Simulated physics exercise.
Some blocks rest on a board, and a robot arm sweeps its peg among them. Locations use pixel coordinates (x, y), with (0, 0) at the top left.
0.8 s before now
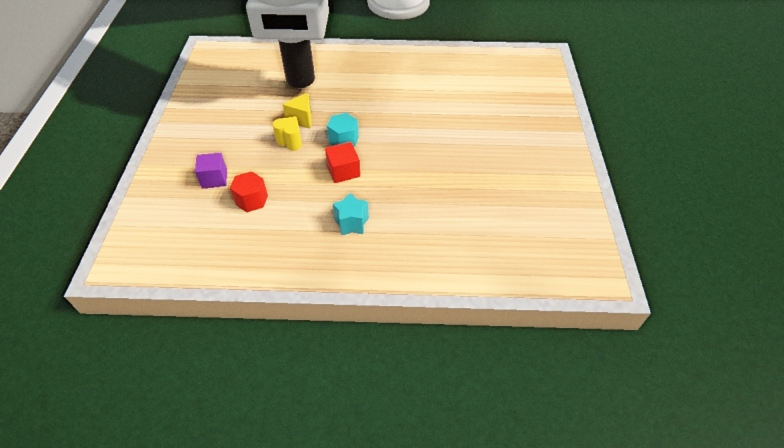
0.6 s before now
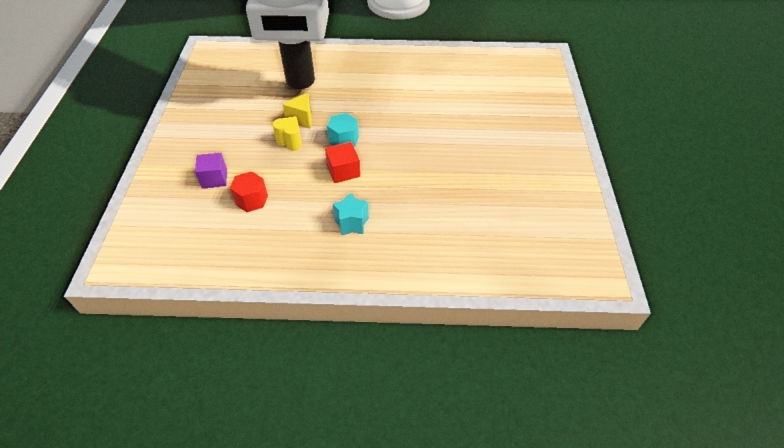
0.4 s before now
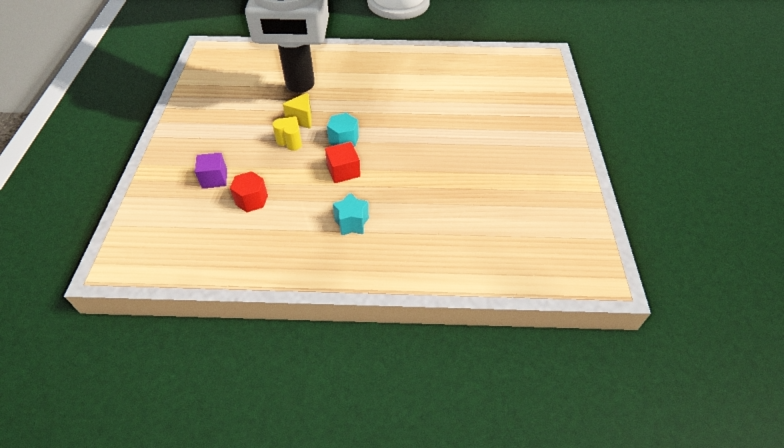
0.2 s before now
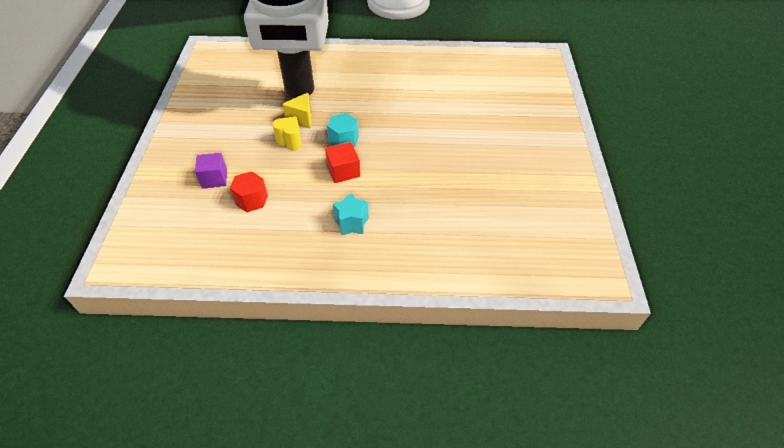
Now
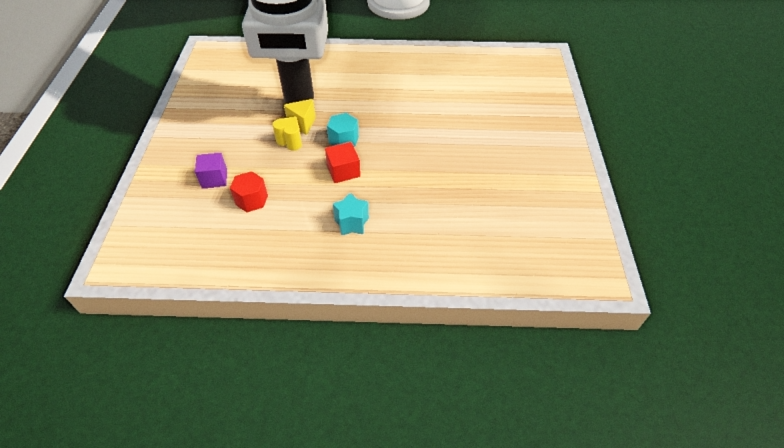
A robot arm slowly moved its black peg down the wooden board toward the yellow triangular block and nudged it slightly, while the other red, purple, turquoise and yellow blocks stayed still.
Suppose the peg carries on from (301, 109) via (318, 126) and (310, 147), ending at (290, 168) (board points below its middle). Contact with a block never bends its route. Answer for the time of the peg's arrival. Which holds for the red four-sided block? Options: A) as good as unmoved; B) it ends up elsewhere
The answer is A.
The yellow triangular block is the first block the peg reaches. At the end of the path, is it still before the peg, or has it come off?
In front, still.
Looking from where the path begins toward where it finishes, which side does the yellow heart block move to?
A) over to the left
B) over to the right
I'll go with B - over to the right.
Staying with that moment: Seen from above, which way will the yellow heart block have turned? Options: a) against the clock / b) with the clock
My pick is b.
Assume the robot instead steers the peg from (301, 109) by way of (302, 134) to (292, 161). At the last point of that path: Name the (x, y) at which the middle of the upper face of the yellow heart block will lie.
At (260, 158).
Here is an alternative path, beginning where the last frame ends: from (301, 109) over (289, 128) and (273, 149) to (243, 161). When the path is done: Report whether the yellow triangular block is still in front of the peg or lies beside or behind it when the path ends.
Left aside or behind.
What follows on the original path. One third of the way, peg (316, 116); yellow triangular block (310, 125), turned 35° clockwise.
Two thirds of the way, peg (308, 137); yellow heart block (279, 129), turned 30° clockwise; yellow triangular block (299, 147), turned 30° clockwise; turquoise six-sided block (345, 124).
At the end, peg (288, 158); yellow heart block (275, 130), turned 45° clockwise; yellow triangular block (283, 171); red four-sided block not moved; turquoise six-sided block (345, 124).
